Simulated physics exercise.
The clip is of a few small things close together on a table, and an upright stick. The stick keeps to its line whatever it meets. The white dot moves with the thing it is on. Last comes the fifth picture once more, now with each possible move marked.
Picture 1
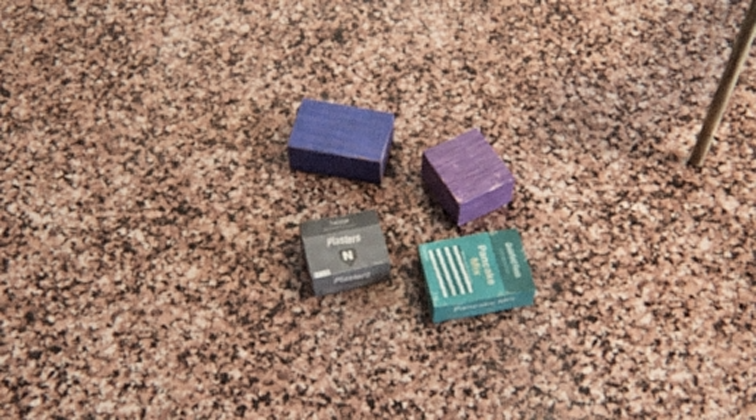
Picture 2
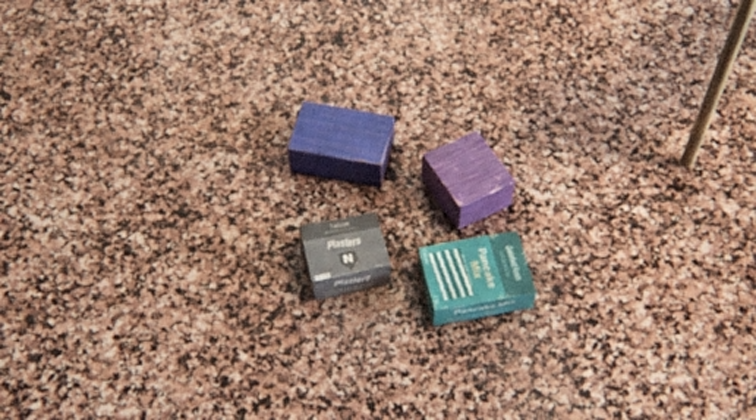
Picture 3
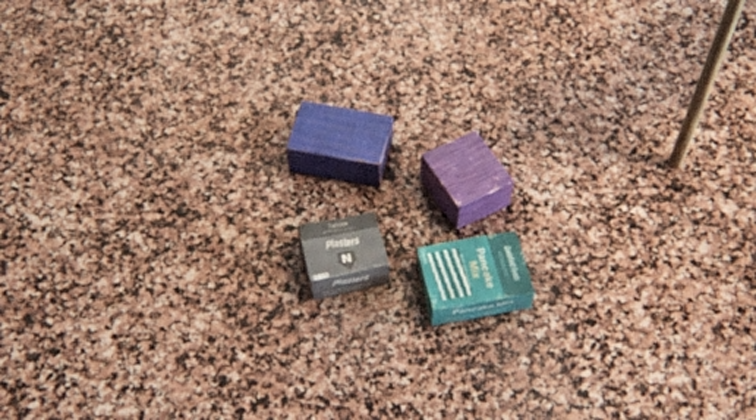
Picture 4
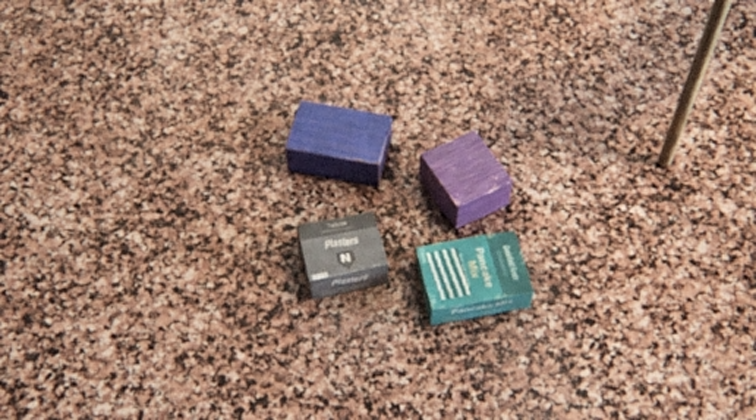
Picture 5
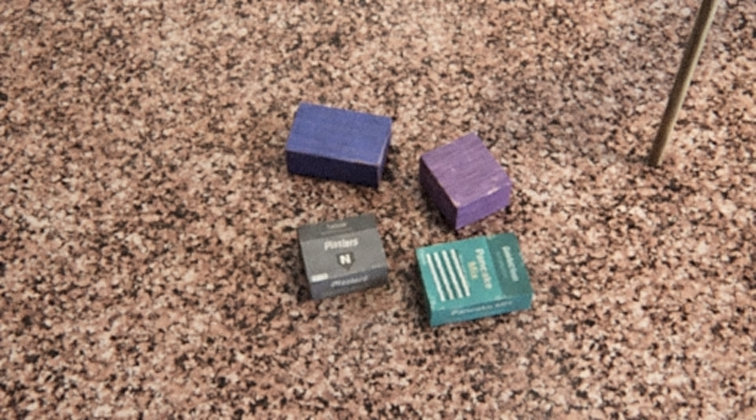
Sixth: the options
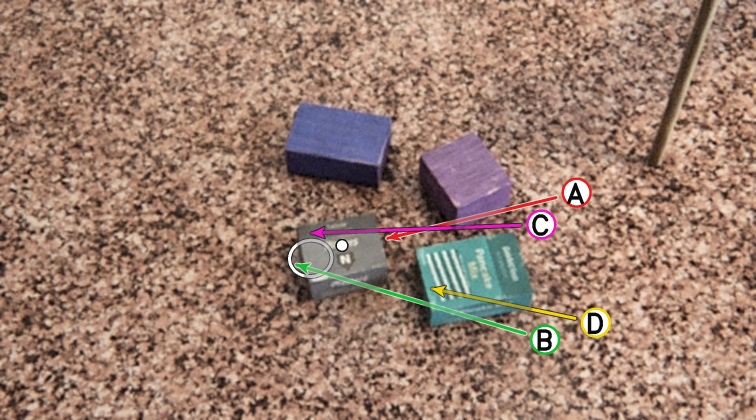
A thin upright metal stick at the upper right shifts slowly and slightly to the left across a speckled pinkish-brown stone surface, seen from above at an angle. Near the middle sit a blue block at upper left, a purple block at upper right, a dark grey box at lower left and a turquoise packet with white stripes at lower right. These four stay practically still, and the view remains steady.
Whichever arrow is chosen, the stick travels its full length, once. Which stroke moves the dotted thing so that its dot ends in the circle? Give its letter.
Take C.
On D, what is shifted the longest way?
The turquoise packet goes farthest.
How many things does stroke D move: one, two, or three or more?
Two.
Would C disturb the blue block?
No.
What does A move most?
The purple block goes farthest.
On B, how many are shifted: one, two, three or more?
Two.
On the copy, A from (556, 198) to (387, 238); B from (525, 334) to (297, 265); C from (520, 225) to (312, 233); D from (575, 318) to (432, 289); the ring at (311, 259); the white dot at (342, 245).
On C. First, foot of the stick (446, 230); grey box (342, 256); purple block (458, 177).
Then, foot of the stick (371, 232); grey box (337, 259); purple block (457, 177).
Finally, foot of the stick (312, 234); grey box (311, 269); purple block (457, 177); the dot on the grey box is in the ring.
By contrast, A leaves the dotted thing at (342, 256); B leaves the dotted thing at (317, 223); D leaves the dotted thing at (286, 245).
